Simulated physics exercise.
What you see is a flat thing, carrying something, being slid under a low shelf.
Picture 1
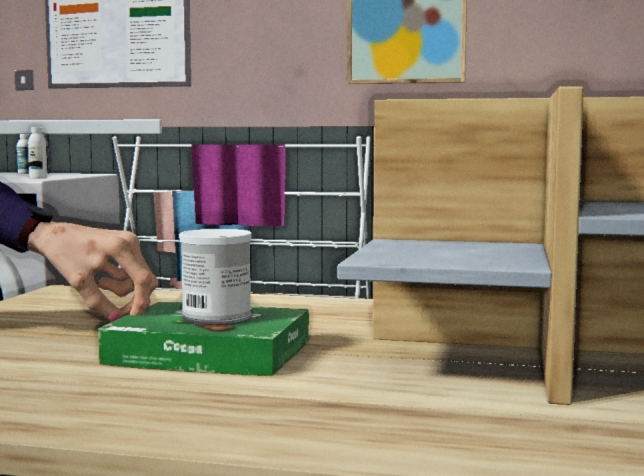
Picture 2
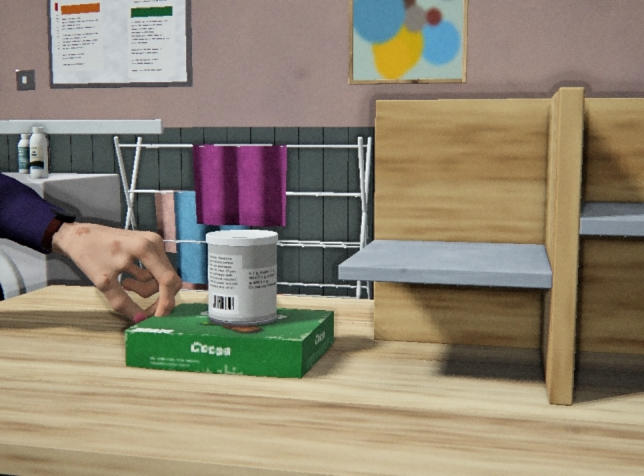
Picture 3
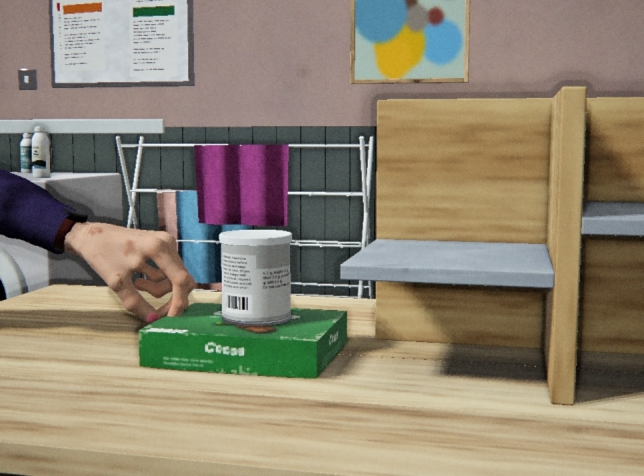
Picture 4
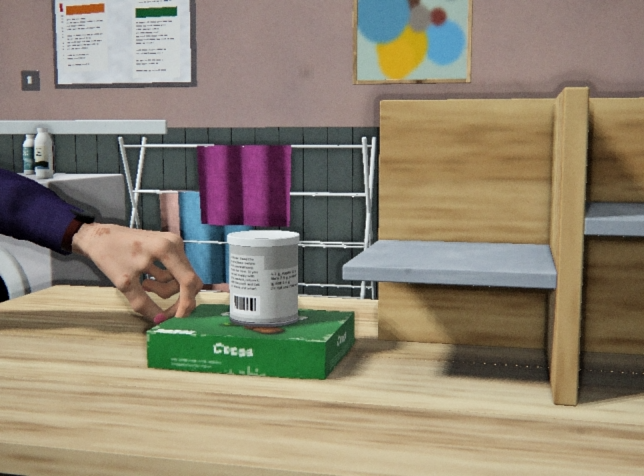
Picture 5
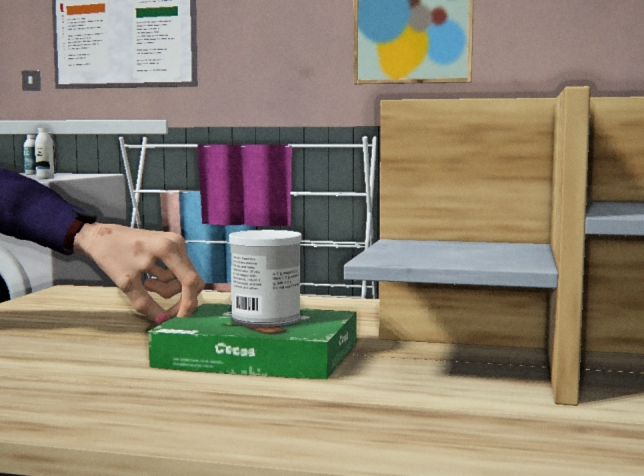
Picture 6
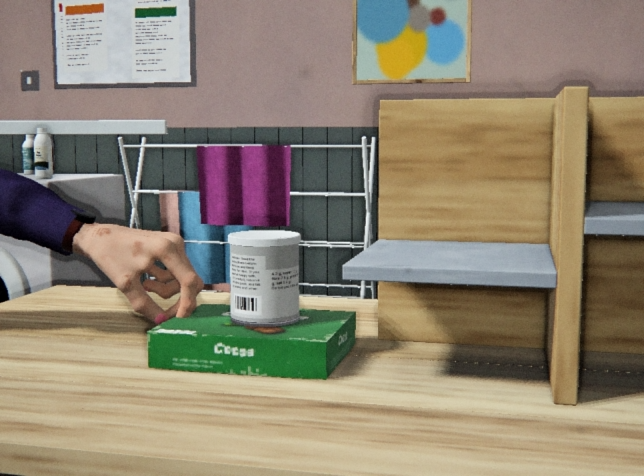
At first, a hand at the left grips a flat green box with a white pot standing on it, on a wooden table left of a low grey shelf. The hand slides the box a short way right, the pot riding along, then the movement slows until hand, box and pot barely move.
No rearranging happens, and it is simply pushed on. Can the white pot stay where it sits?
The white pot gets knocked off.
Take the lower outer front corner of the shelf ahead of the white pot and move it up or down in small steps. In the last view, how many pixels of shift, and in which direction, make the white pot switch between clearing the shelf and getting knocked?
Move it up by about 28 pixels.
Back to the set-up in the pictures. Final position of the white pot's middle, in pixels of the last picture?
About (274, 323).
Then, 1.94 s after the last picture, white pot tipped 8° from how it was near (328, 279).
Then, 2.30 s after the last picture, white pot tipped 45° from how it was near (317, 301).
At rest, the white pot gets scraped off its spot, near (274, 323).
